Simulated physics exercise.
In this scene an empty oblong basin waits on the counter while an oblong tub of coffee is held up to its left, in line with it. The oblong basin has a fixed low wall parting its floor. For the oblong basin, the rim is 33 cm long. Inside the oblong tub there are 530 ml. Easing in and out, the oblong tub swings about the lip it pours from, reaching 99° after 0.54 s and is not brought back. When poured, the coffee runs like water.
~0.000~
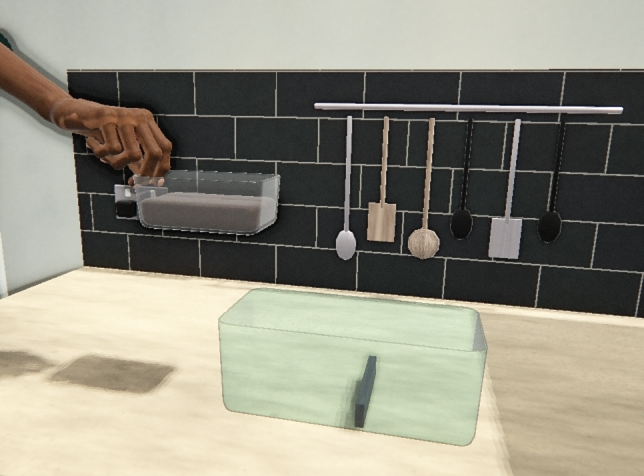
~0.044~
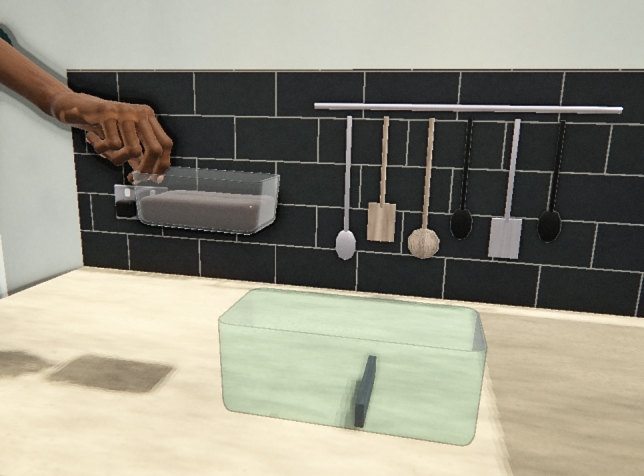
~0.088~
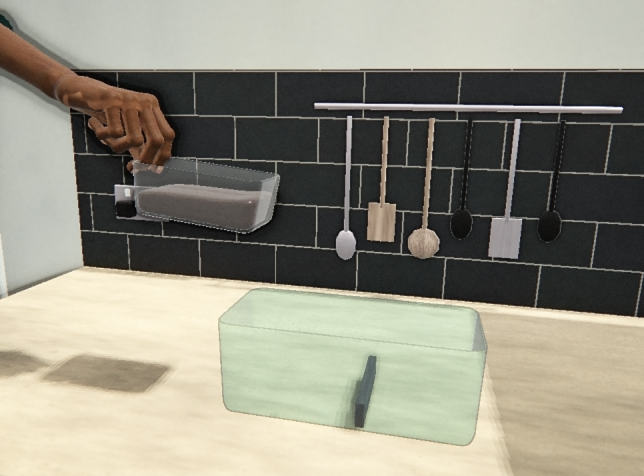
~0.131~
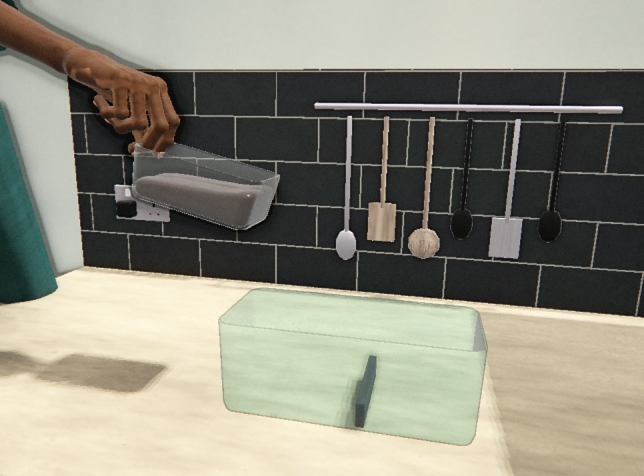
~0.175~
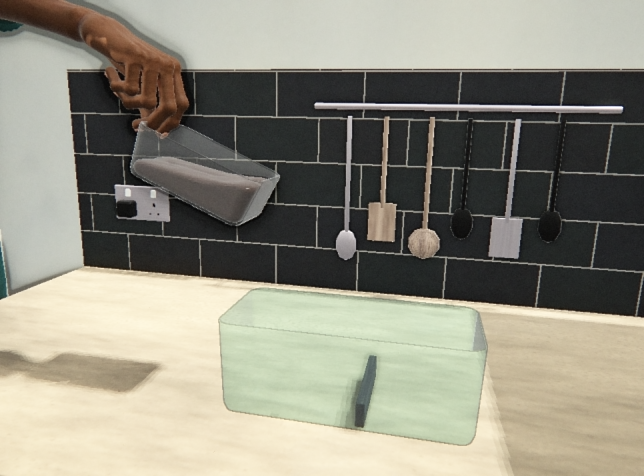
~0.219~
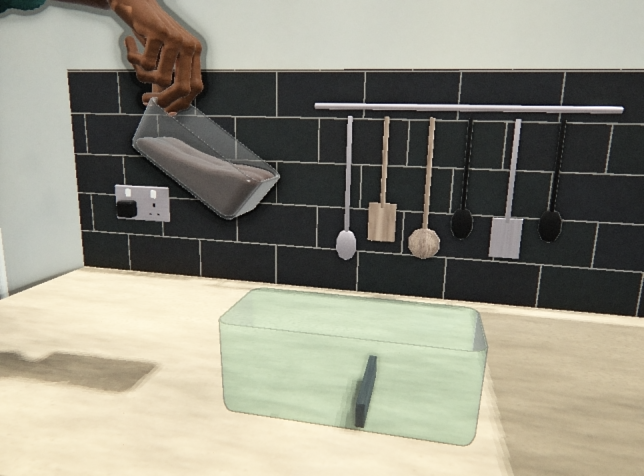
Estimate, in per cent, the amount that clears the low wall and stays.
Roughly 49 percent.
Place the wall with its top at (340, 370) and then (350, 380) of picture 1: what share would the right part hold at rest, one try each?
Try 1: 70 %; try 2: 60 %.
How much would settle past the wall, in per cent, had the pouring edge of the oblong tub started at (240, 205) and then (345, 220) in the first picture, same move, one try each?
About 15 %, then about 70 %.
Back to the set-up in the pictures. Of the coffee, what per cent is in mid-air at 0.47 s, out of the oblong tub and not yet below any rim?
I'd say close to 74 per cent.
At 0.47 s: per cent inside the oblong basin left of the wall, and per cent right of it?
Roughly 0 sits left and 0 sits right.
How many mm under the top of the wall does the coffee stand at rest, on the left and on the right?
Left 26 mm, right 20 mm.
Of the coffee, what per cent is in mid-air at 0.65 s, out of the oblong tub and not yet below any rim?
It comes to some 20 percent of the total.
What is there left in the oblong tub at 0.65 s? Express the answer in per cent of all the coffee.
3 %.
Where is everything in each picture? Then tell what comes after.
Tilt 0°; pouring edge (271, 180); surface from (157, 196) to (269, 203); the oblong basin's rim runs from (236, 304) to (482, 330); the wall's top is at (367, 379), in the first picture.
Tilt 2°; pouring edge (271, 180); surface from (157, 195) to (269, 201), in the second picture.
Tilt 6°; pouring edge (270, 180); surface from (155, 188) to (267, 196), in the third picture.
Tilt 14°; pouring edge (270, 181); surface from (153, 176) to (266, 191), in the fourth picture.
Tilt 24°; pouring edge (270, 181); surface from (152, 160) to (267, 184), in the fifth picture.
Tilt 35°; pouring edge (270, 181); surface from (154, 138) to (263, 174), in the sixth picture.
Then, 0.47 s in, the tilt is 94° and 26 per cent is still to pour, 0 is left of the wall and 0 right of it.
Then, 0.65 s in, the tilt is 99° and 3 per cent is still to pour, 19 is left of the wall and 57 right of it.
Then, 0.83 s in, the tilt is 99° and 0 per cent is still to pour, 32 is left of the wall and 50 right of it.
Then, 1.04 s in, the tilt is 99° and 0 per cent is still to pour, 44 is left of the wall and 49 right of it.
Finally, 44 per cent lies left of the wall, 49 right of it and 7 outside.
